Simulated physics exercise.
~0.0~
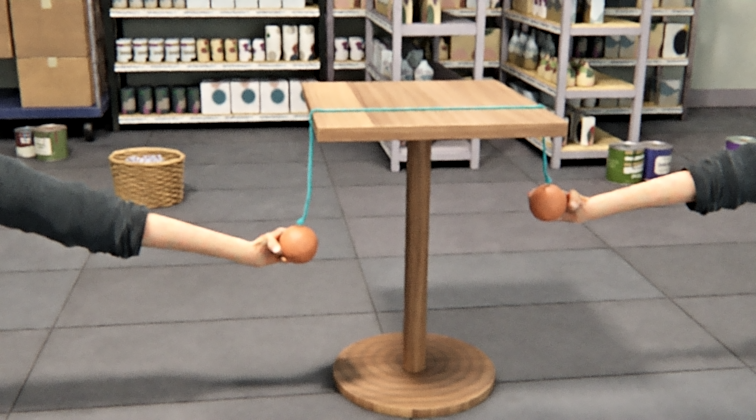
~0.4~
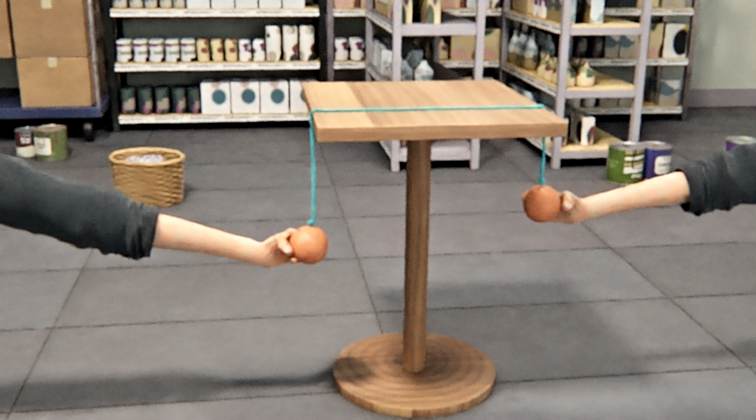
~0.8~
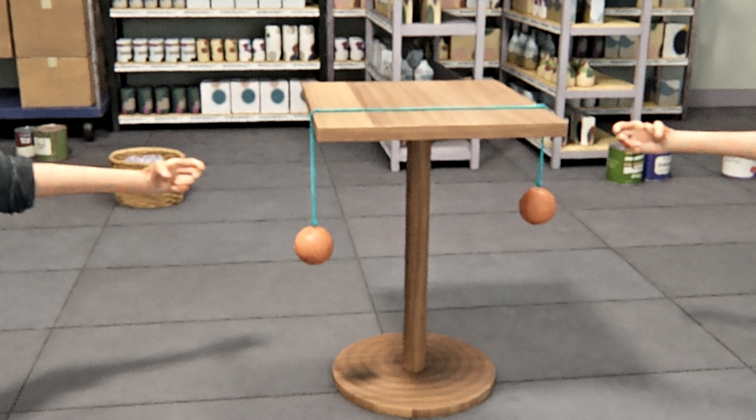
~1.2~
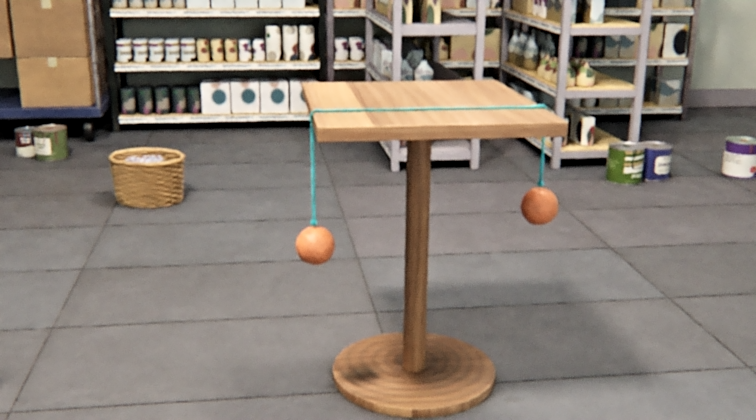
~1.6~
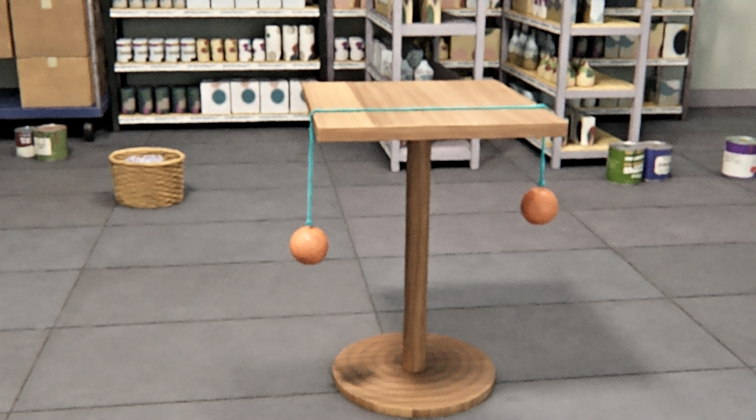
In a storeroom with stocked shelves and paint cans, a teal string lies across a square wooden stand, with an orange ball hanging from each end. Two hands, one reaching in from each side, hold the balls, the left one lower than the right. The hands ease them slightly inward beneath the edges of the top. Then both hands let go and draw back out of view, leaving the balls hanging. The left ball sways very slightly, but neither sinks nor rises, and both end up hanging at their original heights with the string still in place.
